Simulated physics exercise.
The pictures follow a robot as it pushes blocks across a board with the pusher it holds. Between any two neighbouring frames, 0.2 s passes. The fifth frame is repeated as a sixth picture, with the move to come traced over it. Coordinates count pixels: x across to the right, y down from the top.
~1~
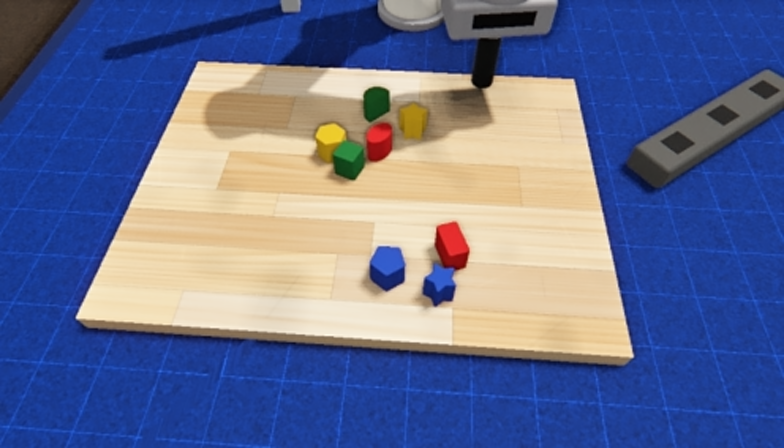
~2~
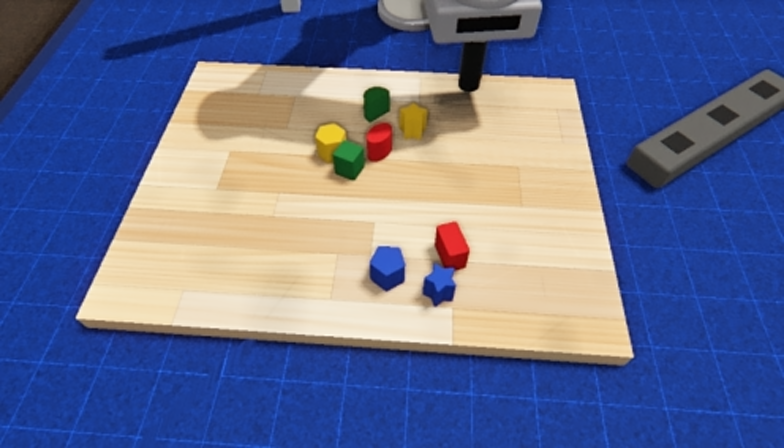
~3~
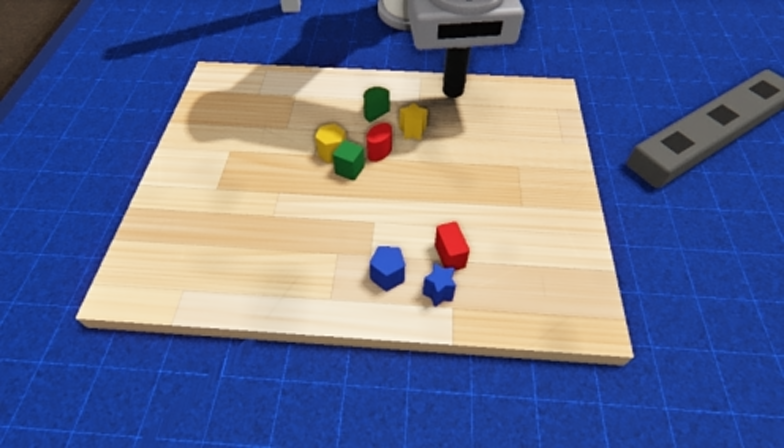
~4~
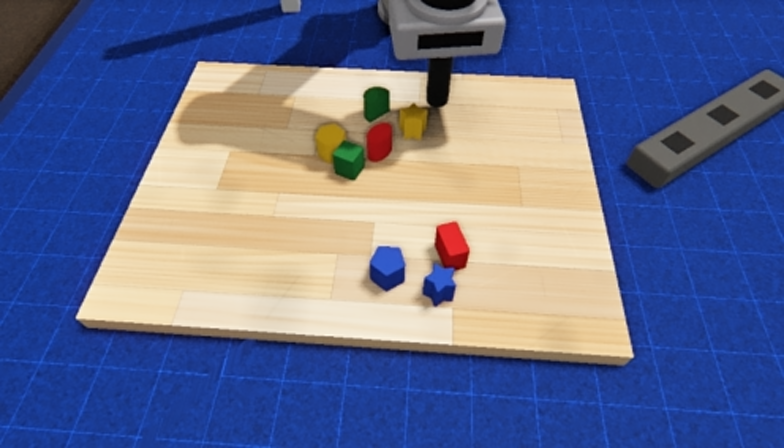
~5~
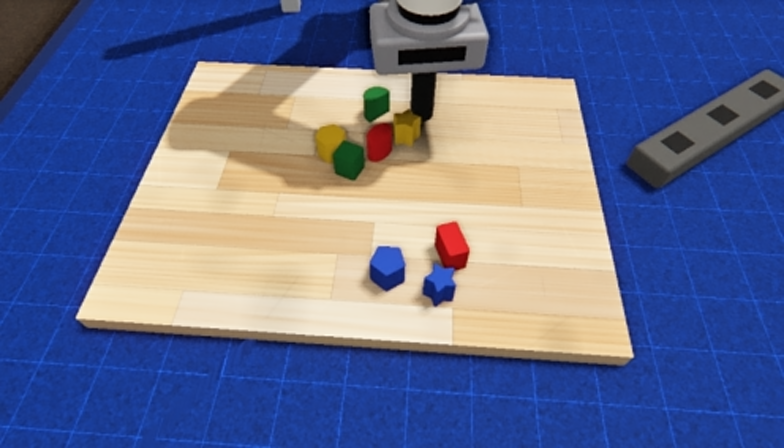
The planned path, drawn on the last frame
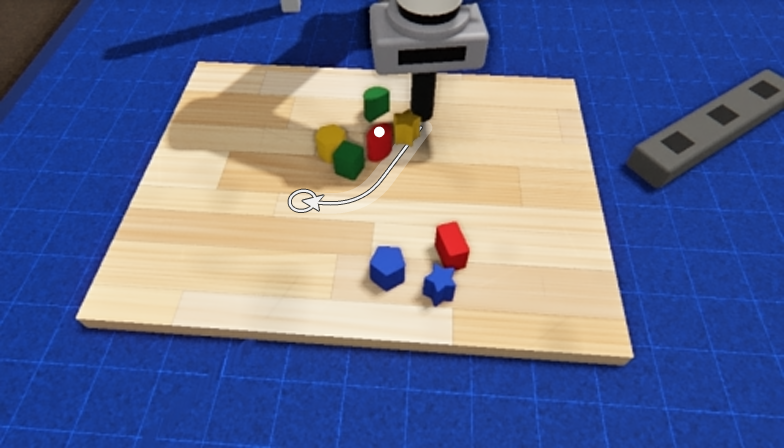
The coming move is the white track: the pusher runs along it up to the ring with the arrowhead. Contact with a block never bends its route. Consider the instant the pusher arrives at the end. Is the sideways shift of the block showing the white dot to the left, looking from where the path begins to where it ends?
I expect not.
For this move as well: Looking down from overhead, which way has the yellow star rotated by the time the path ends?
From above, it looks like the yellow star goes clockwise.
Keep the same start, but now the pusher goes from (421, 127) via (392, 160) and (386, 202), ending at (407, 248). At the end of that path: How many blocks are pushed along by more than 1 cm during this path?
Going by the path, three or more blocks will move.
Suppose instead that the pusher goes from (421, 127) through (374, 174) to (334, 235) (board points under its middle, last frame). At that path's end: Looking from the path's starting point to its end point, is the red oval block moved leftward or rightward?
Heads right.
Drawn move, from (421, 127) by way of (395, 162) and (360, 197) to (302, 201); the dot is on the red oval block.
The first path, step by step. One third of the way, pusher at (395, 150); green square block at (344, 153); red oval block at (354, 134), turned 35° anticlockwise; yellow star at (370, 146), turned 40° clockwise.
Two thirds of the way, pusher at (358, 186); green square block at (329, 156); red oval block at (352, 134), turned 25° anticlockwise; yellow star at (356, 159), turned 115° clockwise.
At the end, pusher at (300, 189); green square block at (329, 156); green half-round block still; red oval block at (352, 134), turned 25° anticlockwise; yellow star at (356, 159), turned 115° clockwise.
